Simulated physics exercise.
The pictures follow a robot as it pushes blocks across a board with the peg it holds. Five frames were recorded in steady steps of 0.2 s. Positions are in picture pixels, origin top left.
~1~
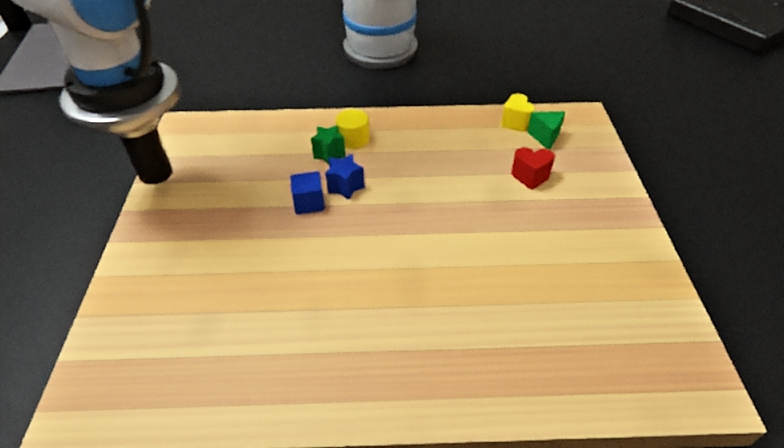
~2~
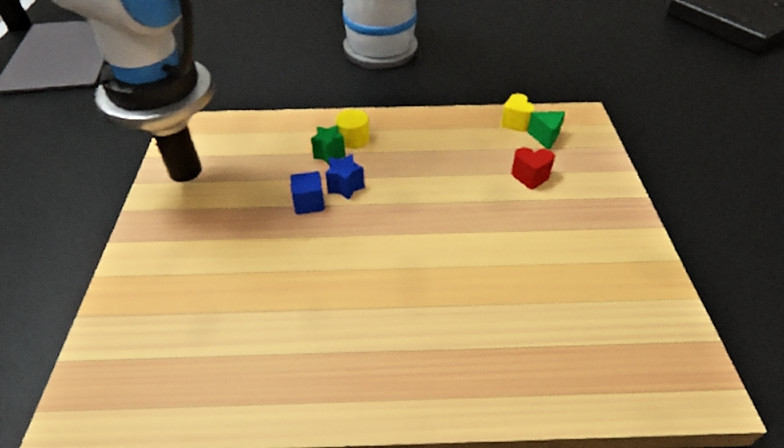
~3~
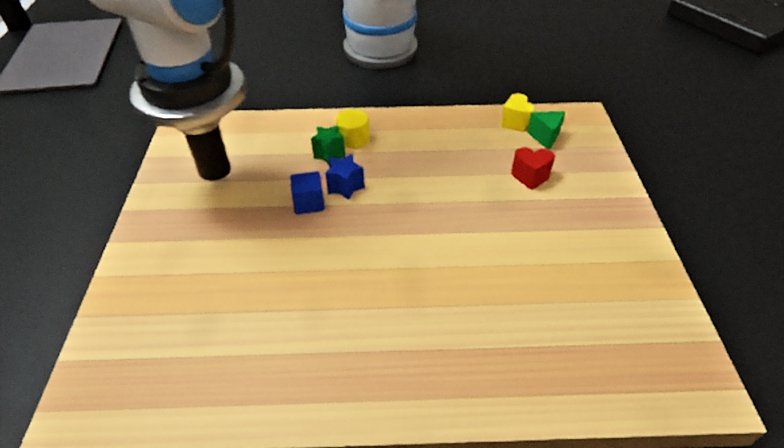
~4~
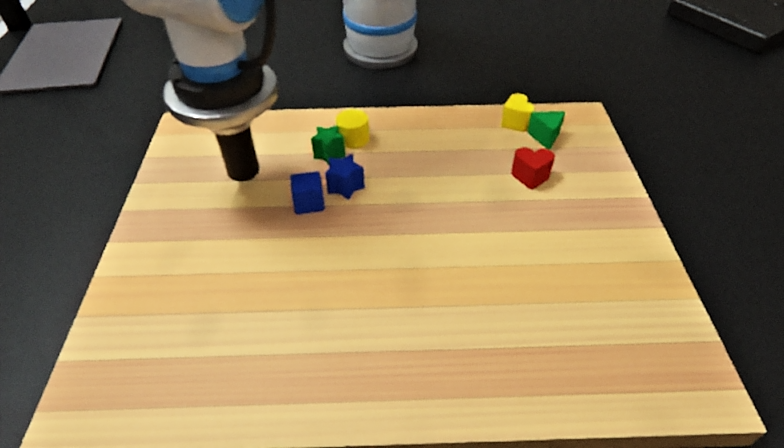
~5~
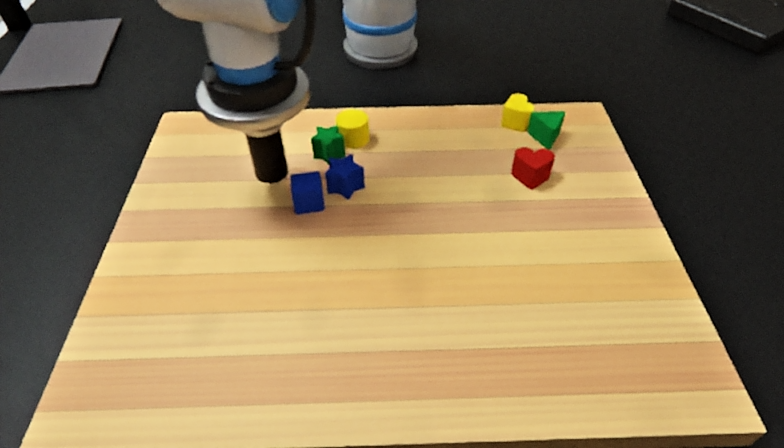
At first, a robot arm holds its dark peg over the upper left corner of a striped wooden board, away from the small coloured blocks. The arm then glides steadily right until the peg is just left of the blue square block, while all the blocks stay still.
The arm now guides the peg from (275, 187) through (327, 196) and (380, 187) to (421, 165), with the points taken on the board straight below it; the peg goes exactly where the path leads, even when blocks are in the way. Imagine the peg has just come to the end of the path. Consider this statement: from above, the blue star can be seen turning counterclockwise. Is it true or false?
That statement is accurate.
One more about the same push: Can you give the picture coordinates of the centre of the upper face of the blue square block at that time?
If I read the scene right, the answer is (343, 198).
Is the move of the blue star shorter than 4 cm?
Short answer: No.
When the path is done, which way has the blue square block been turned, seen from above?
Top view: Clockwise.
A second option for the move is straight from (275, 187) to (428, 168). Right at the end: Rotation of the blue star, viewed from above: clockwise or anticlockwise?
Prediction: Clockwise.
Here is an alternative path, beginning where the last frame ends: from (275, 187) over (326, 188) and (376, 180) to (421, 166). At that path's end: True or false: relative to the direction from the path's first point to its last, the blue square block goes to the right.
My answer: True.
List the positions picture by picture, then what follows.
In the first frame, peg's lower end (156, 174); blue square block (306, 182); green star (327, 134); blue star (343, 166).
In the second frame, peg (186, 172); blocks still.
In the third frame, peg (215, 170); blocks still.
In the fourth frame, peg (244, 171); blocks still.
In the fifth frame, peg (272, 173); blue square block (306, 182); green star (327, 134); blue star (343, 166).
What follows on the original path. One third of the way, peg (325, 182); blue square block (337, 196), turned 55° clockwise; blue star (354, 163), turned 25° anticlockwise.
Two thirds of the way, peg (380, 174); blue square block (343, 198), turned 85° clockwise; blue star (391, 149), turned 70° anticlockwise.
At the end, peg (421, 151); blue square block (343, 198), turned 85° clockwise; green star still; blue star (412, 127), turned 115° anticlockwise.
